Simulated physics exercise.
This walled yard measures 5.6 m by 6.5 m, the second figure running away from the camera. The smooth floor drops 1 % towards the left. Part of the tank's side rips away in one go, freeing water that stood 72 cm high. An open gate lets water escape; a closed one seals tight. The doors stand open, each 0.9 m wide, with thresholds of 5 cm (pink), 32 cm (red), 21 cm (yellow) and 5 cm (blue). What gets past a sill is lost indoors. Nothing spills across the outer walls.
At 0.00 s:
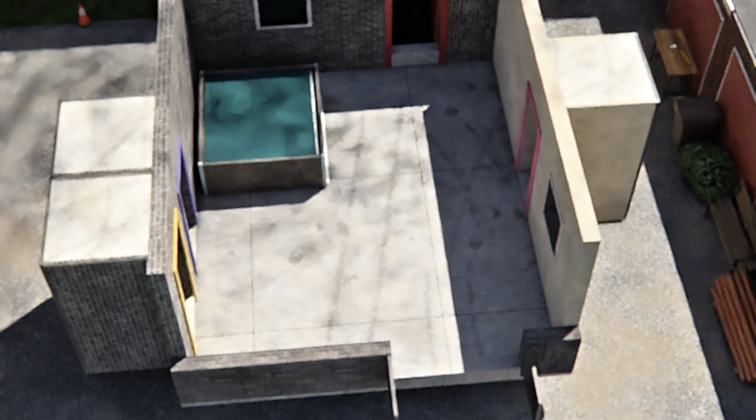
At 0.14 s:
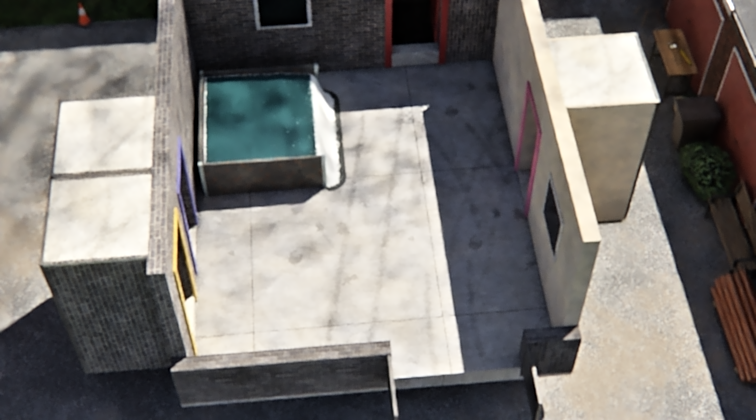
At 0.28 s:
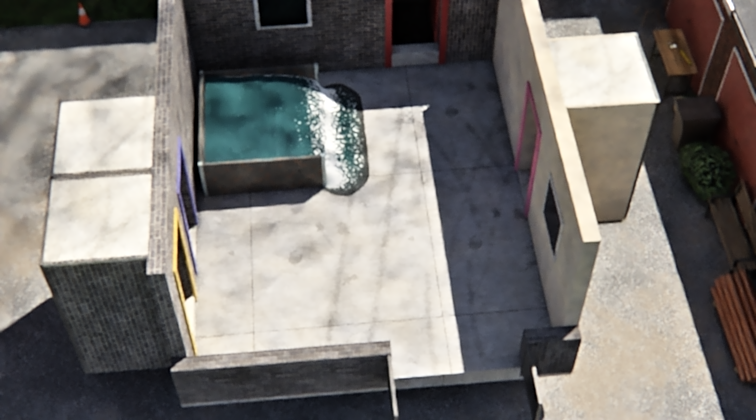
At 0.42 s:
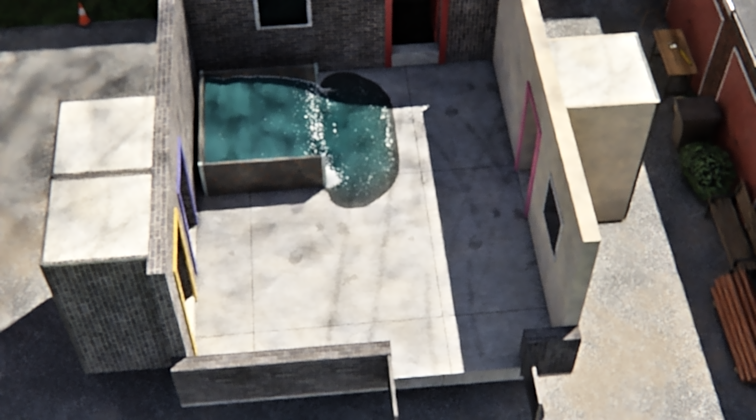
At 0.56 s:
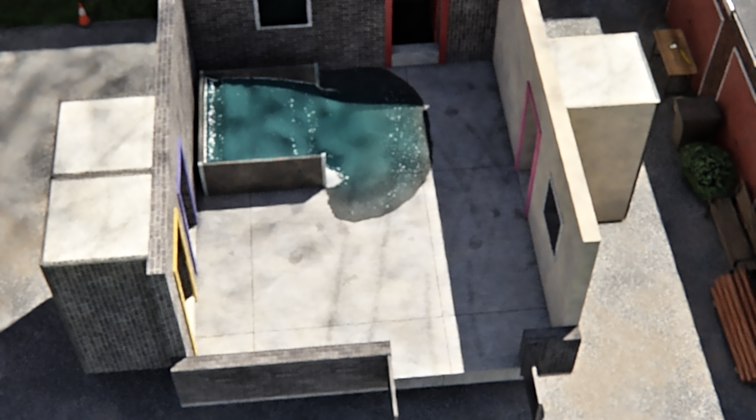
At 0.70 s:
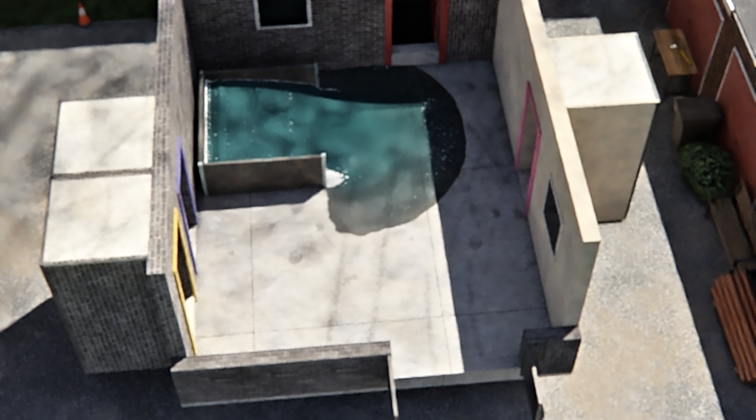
In a walled yard, water bursts from a tank's right side and spreads across the floor.
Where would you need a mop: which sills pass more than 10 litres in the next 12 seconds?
Within that time: At the pink door it exceeds the limit; at the red door it does not reach the limit; at the yellow door it does not reach the limit; at the blue door it passes the limit.
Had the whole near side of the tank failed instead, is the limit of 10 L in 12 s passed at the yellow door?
Then: Yellow above.
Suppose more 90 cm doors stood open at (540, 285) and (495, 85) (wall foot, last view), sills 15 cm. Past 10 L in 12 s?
In turn: Not over, above.
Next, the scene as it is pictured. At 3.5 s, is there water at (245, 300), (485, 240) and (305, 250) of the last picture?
In turn: Still dry, under water, not reached.
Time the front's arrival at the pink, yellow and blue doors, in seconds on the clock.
Pink 1.1 s, yellow 6.5 s, blue 7.0 s.
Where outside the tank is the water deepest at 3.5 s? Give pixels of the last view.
Near (557, 350).
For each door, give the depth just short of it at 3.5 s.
In cm: Pink 16, red 22, yellow 0, blue 0.
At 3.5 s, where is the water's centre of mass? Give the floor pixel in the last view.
At about (414, 154).
After 1.4 s water covers 40 % of the floor and is deepest (41 cm) near (493, 64); pink door 8 cm at the sill, 6 L in, red door 16 cm at the sill, 0 L in, yellow door not reached, blue door not reached.
After 2.2 s water covers 45 % of the floor and is deepest (46 cm) near (457, 74); pink door 21 cm at the sill, 72 L in, red door 17 cm at the sill, 0 L in, yellow door not reached, blue door not reached.
After 3.5 s water covers 50 % of the floor and is deepest (29 cm) near (557, 350); pink door 16 cm at the sill, 170 L in, red door 22 cm at the sill, 0 L in, yellow door not reached, blue door not reached.
After 7.0 s water covers 90 % of the floor and is deepest (19 cm) near (195, 381); pink door 5 cm at the sill, 216 L in, red door 6 cm at the sill, 0 L in, yellow door 10 cm at the sill, 0 L in, blue door 2 cm at the sill, 0 L in.
After 12.0 s water covers 100 % of the floor and is deepest (13 cm) near (197, 214); pink door 2 cm at the sill, 216 L in, red door 5 cm at the sill, 0 L in, yellow door 9 cm at the sill, 0 L in, blue door 8 cm at the sill, 20 L in.
